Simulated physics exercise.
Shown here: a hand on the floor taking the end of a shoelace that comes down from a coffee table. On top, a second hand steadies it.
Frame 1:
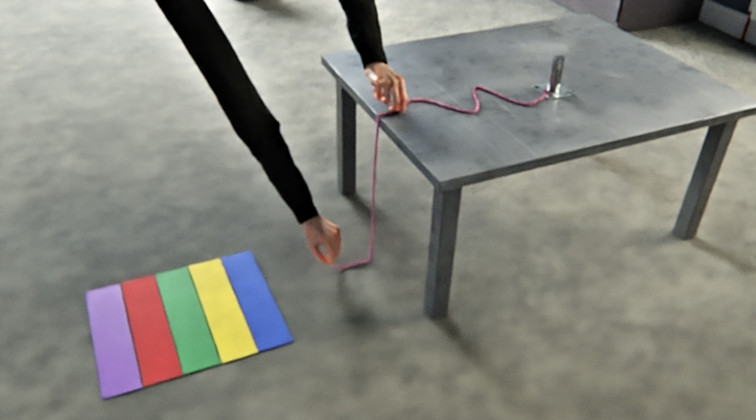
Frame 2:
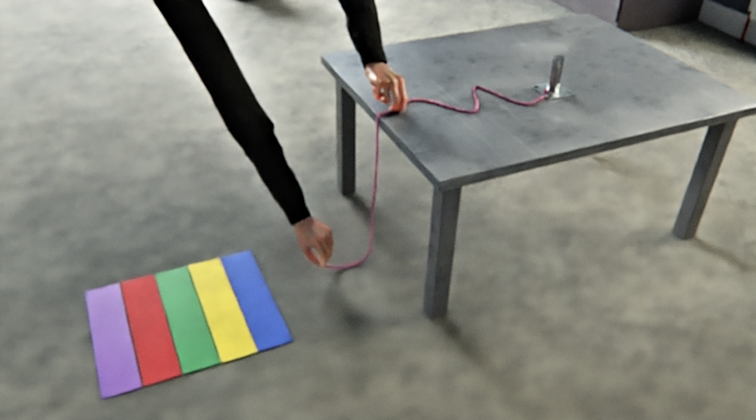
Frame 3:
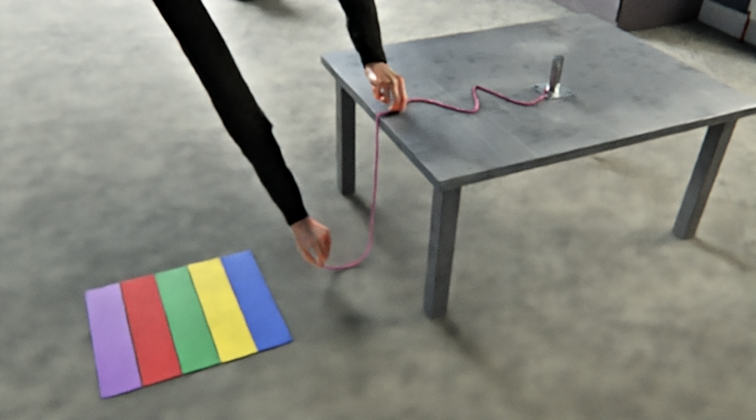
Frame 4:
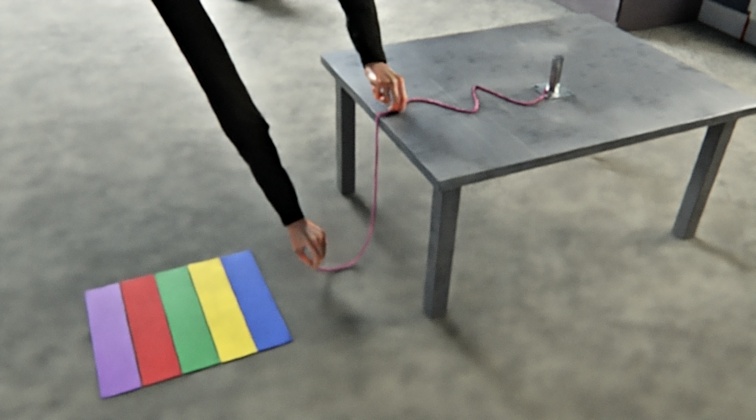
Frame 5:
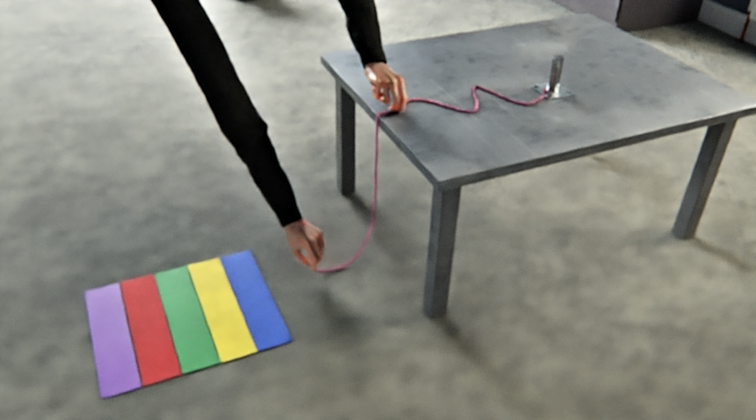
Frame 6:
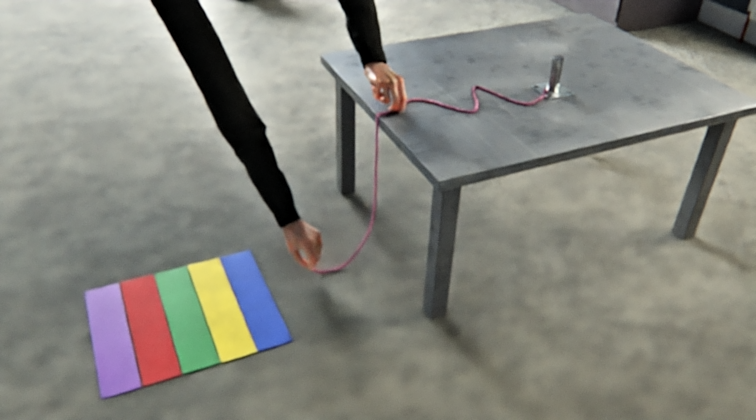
On a concrete-looking floor beside a gray coffee table, one hand holds a pink shoelace at the table's edge while another grips its hanging end near a mat striped purple, red, green, yellow and blue. The lower hand draws the end slightly left, and the hanging part bends into a wider curve.
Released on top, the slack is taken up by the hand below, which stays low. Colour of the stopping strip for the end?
Purple.
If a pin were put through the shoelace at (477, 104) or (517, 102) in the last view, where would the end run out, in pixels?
Approximately (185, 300) and (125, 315), respectively.
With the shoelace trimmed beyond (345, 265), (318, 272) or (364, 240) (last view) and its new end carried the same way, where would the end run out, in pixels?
In order, roughly (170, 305), (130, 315) and (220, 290).
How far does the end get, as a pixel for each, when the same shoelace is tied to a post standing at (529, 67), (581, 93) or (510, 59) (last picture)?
Taking the tries in turn, you get (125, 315), (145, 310) and (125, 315).
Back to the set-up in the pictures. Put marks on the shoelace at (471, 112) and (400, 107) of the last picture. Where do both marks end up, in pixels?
The first finishes about (400, 112) and the second about (329, 158).
Soon after, end near (182, 300); over green.
Then, end near (136, 313); over red.
At full stretch, end near (109, 320); over purple. Over purple.
